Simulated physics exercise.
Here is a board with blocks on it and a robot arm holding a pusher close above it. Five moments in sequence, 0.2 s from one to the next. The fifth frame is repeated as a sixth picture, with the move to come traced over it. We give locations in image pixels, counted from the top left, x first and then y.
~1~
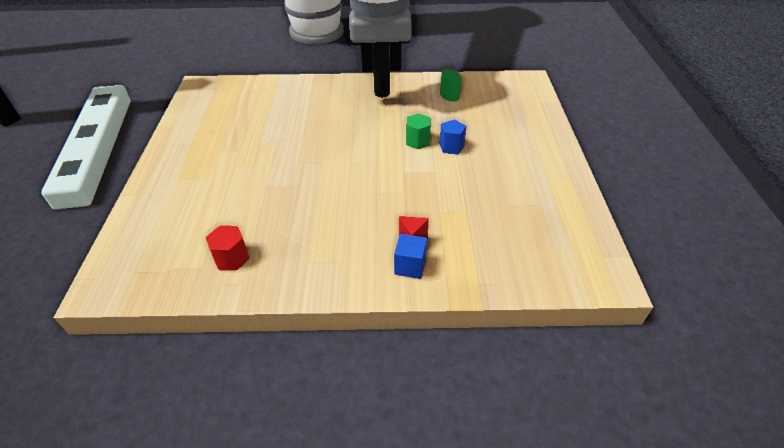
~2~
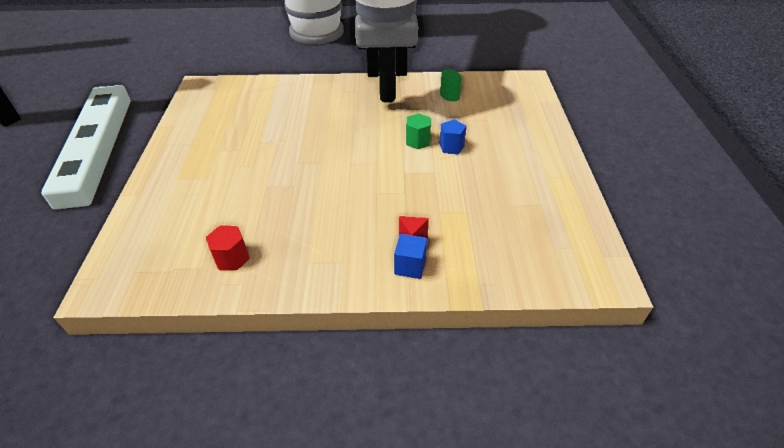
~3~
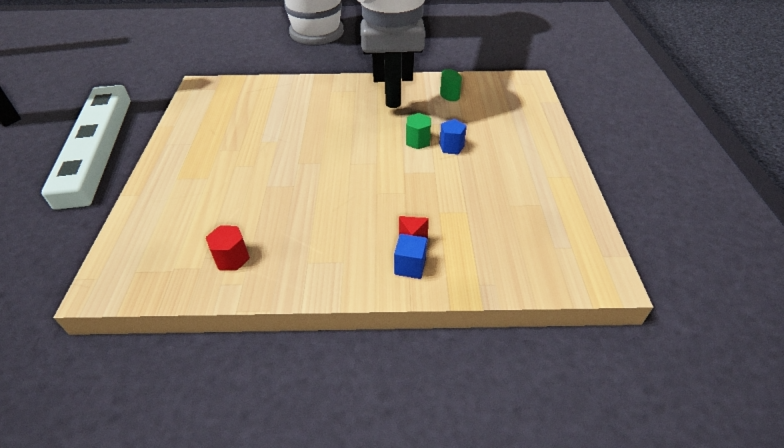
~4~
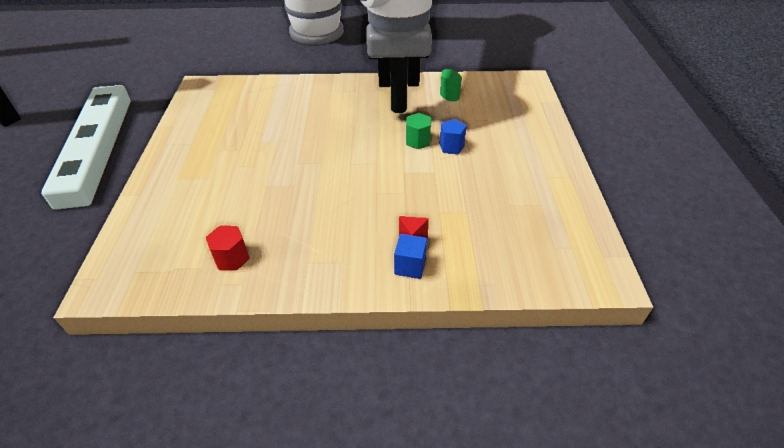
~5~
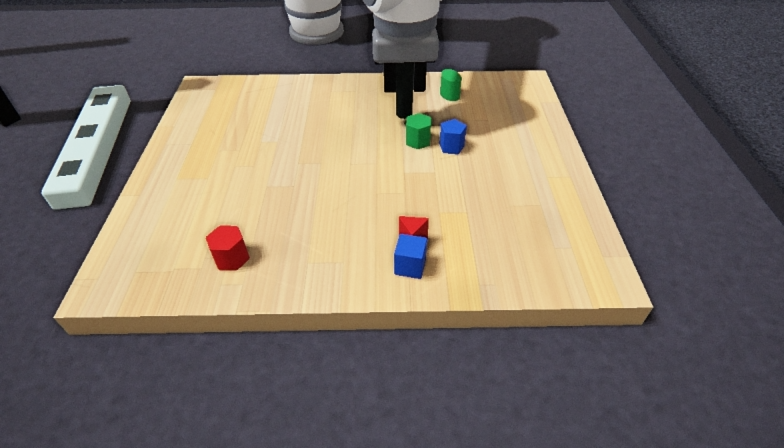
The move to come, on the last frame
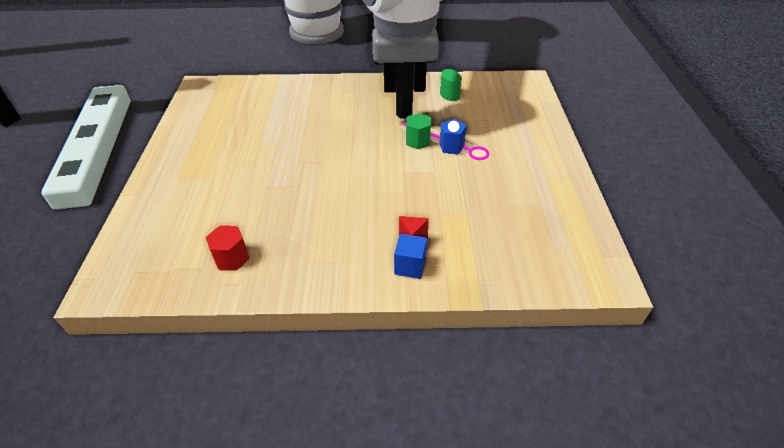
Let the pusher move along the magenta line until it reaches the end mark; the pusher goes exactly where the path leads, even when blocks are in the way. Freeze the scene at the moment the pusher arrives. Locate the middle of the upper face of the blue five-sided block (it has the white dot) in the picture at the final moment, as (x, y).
Its top middle: (484, 146).
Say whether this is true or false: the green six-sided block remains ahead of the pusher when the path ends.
That statement is not accurate.
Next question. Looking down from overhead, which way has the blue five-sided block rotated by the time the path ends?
Verdict: Clockwise.
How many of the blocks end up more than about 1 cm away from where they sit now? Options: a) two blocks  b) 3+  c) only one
That would be a.
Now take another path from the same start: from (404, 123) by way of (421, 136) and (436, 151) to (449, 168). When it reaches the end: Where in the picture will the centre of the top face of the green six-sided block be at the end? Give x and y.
In the picture, that point is around (429, 152).
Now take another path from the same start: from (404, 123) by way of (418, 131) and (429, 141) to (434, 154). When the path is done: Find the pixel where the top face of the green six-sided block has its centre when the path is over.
Put as a pixel place, it's (420, 143).
The drawn path runs from (404, 123) to (479, 153); the dot is on the blue five-sided block.
What follows on the original path. One third of the way, pusher (429, 125); green six-sided block (423, 124), turned 35° clockwise.
Two thirds of the way, pusher (454, 135); green six-sided block (426, 126), turned 60° clockwise; blue five-sided block (466, 133).
At the end, pusher (480, 144); green six-sided block (426, 126), turned 60° clockwise; blue five-sided block (484, 146), turned 45° clockwise.
